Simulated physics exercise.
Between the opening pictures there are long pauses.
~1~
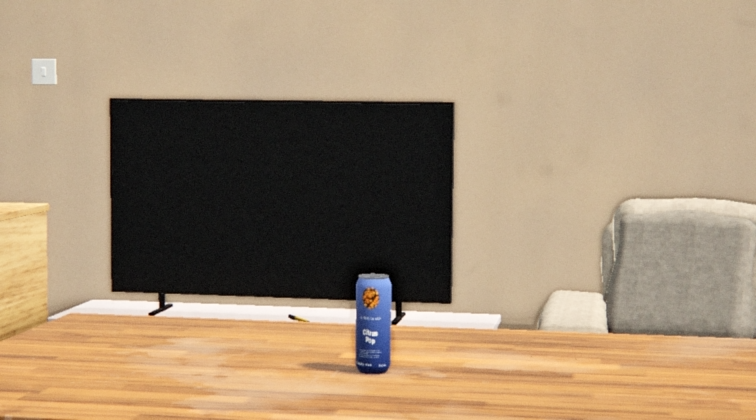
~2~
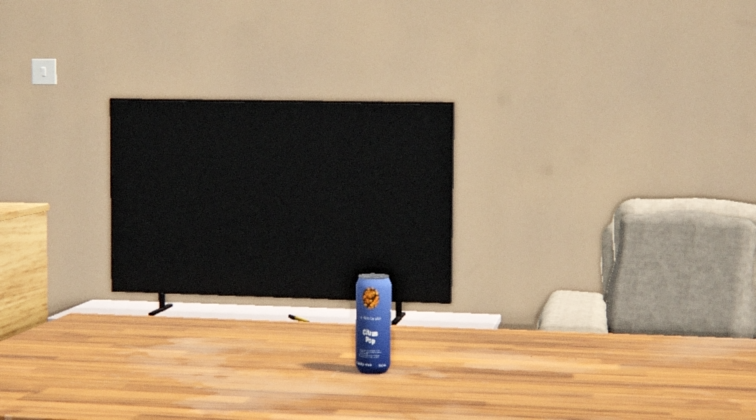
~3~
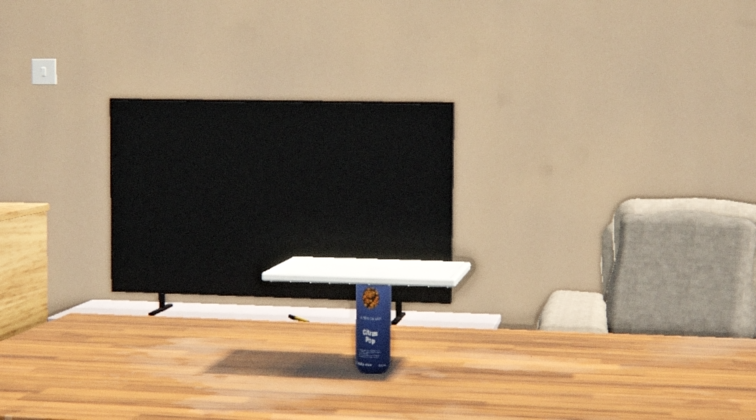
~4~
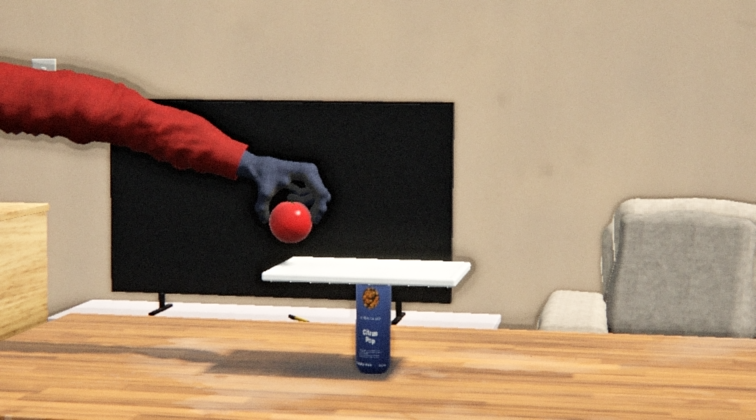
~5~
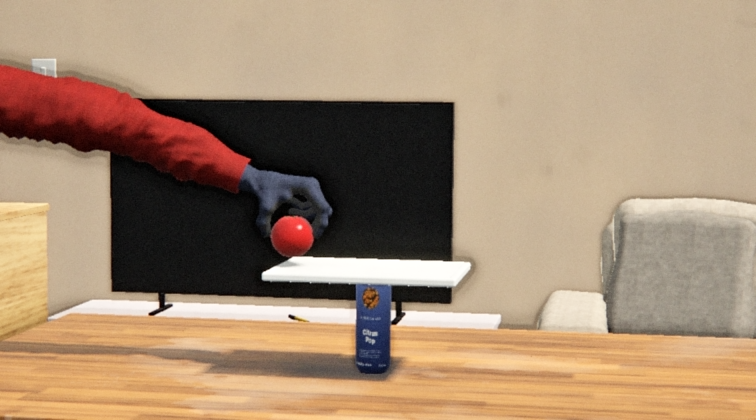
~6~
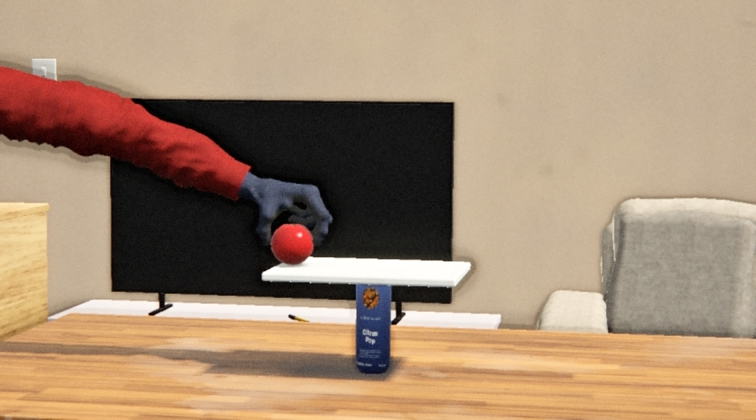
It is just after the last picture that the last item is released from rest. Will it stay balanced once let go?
No. The result is a spill.
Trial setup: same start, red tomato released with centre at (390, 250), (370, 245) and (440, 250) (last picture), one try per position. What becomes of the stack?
Case 1: Stable; case 2: Stable; case 3: Collapse.
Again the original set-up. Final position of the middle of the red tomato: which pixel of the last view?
The object ends up somewhere around (259, 347).
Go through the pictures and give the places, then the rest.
The last thing is not in view yet, in the first frame.
The last thing is not in view yet, in the second frame.
The last thing is not in view yet; white lid (369, 271), in the third frame.
Coming down; red tomato (291, 222); white lid (369, 271), in the fourth frame.
Coming down; red tomato (292, 236); white lid (369, 271), in the fifth frame.
Set down, still held; red tomato (292, 244); white lid (369, 271), in the sixth frame.
Then, 0.40 s after the last picture, red tomato now fallen; white lid tipped 48° from how it was.
Then, 0.80 s after the last picture, white lid now fallen; blue can tipped 21° from how it was.
Then, 1.00 s after the last picture, blue can now fallen.
By the end, fallen, red tomato, white lid and blue can. Seen from the same camera at the end, red tomato near (259, 347). The stack gives way.
